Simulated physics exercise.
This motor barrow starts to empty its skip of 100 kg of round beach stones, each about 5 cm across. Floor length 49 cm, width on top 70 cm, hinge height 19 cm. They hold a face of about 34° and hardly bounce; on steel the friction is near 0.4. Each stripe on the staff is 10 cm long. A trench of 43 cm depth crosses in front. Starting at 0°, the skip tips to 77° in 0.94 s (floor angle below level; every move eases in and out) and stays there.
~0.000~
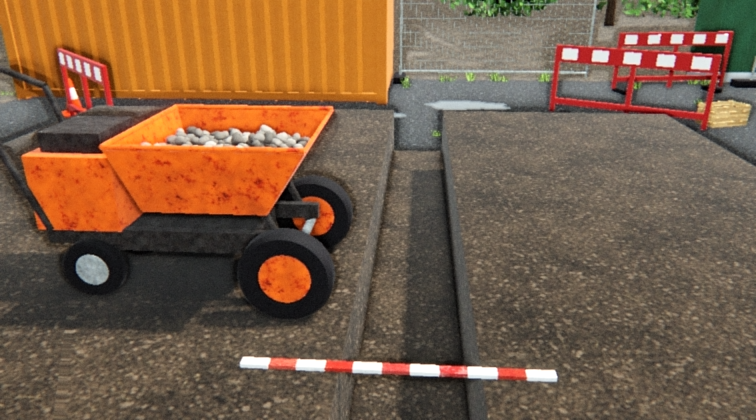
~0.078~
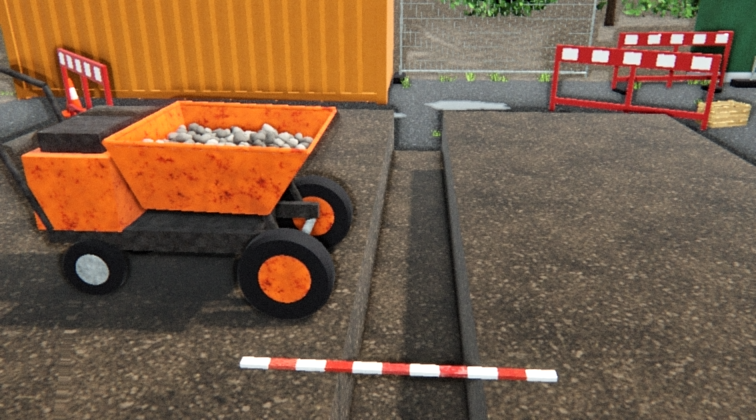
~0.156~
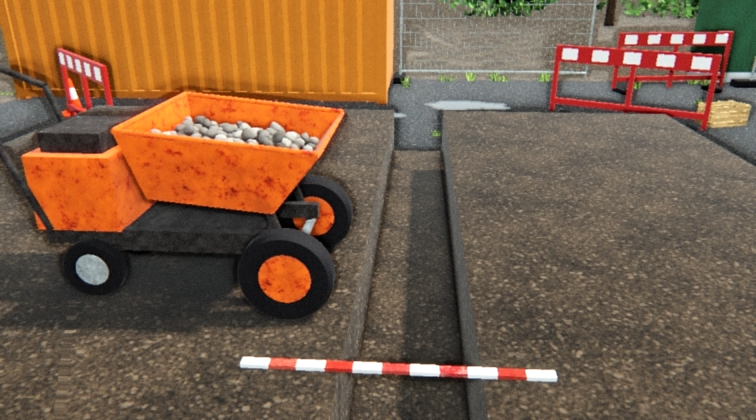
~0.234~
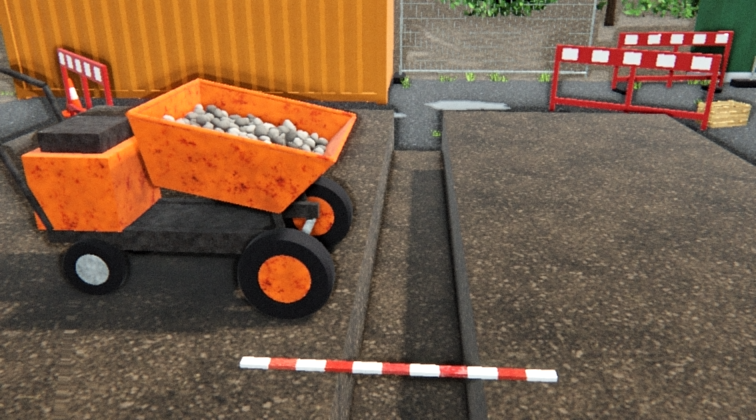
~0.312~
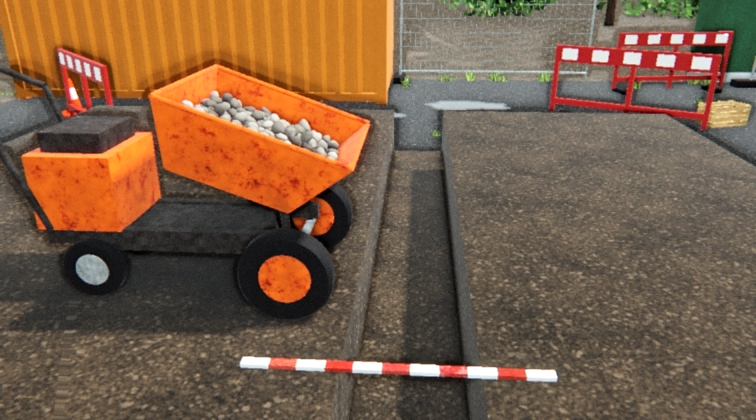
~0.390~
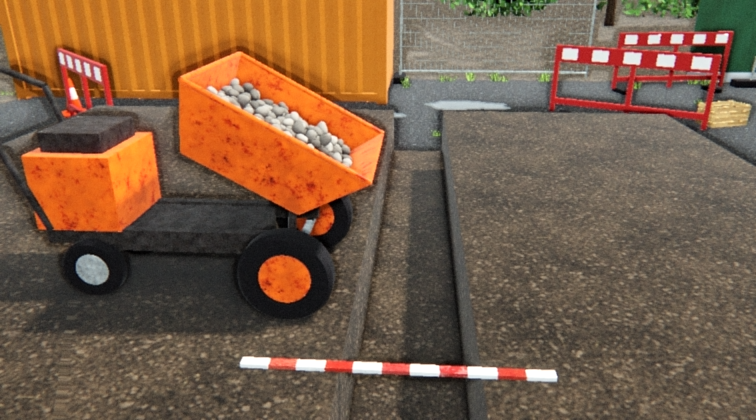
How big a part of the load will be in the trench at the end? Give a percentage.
Roughly 50 per cent ends in the trench.
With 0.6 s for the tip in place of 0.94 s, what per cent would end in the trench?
Then about 40 per cent.
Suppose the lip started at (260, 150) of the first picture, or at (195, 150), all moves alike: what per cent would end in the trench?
First some 90, then 100 per cent.
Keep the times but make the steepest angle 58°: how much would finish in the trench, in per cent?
It would be near 40 per cent.
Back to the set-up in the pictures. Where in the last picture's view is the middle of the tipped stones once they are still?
Near (465, 310).
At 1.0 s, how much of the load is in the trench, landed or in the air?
Some 25 per cent.
After 0.7 s the floor is at 65°; 100 % in the skip; the foremost stones are at (415, 221).
After 1.0 s the floor is at 77°; 48 % in the skip, 23 % in the trench, 29 % past the trench; the foremost stones are at (539, 293).
After 1.4 s the floor is at 77°; 10 % in the skip, 39 % in the trench, 51 % past the trench; the foremost stones are at (671, 282).
After 3.3 s the floor is at 77°; 0 % in the skip, 50 % in the trench, 50 % past the trench; the foremost stones are past the picture's edge.
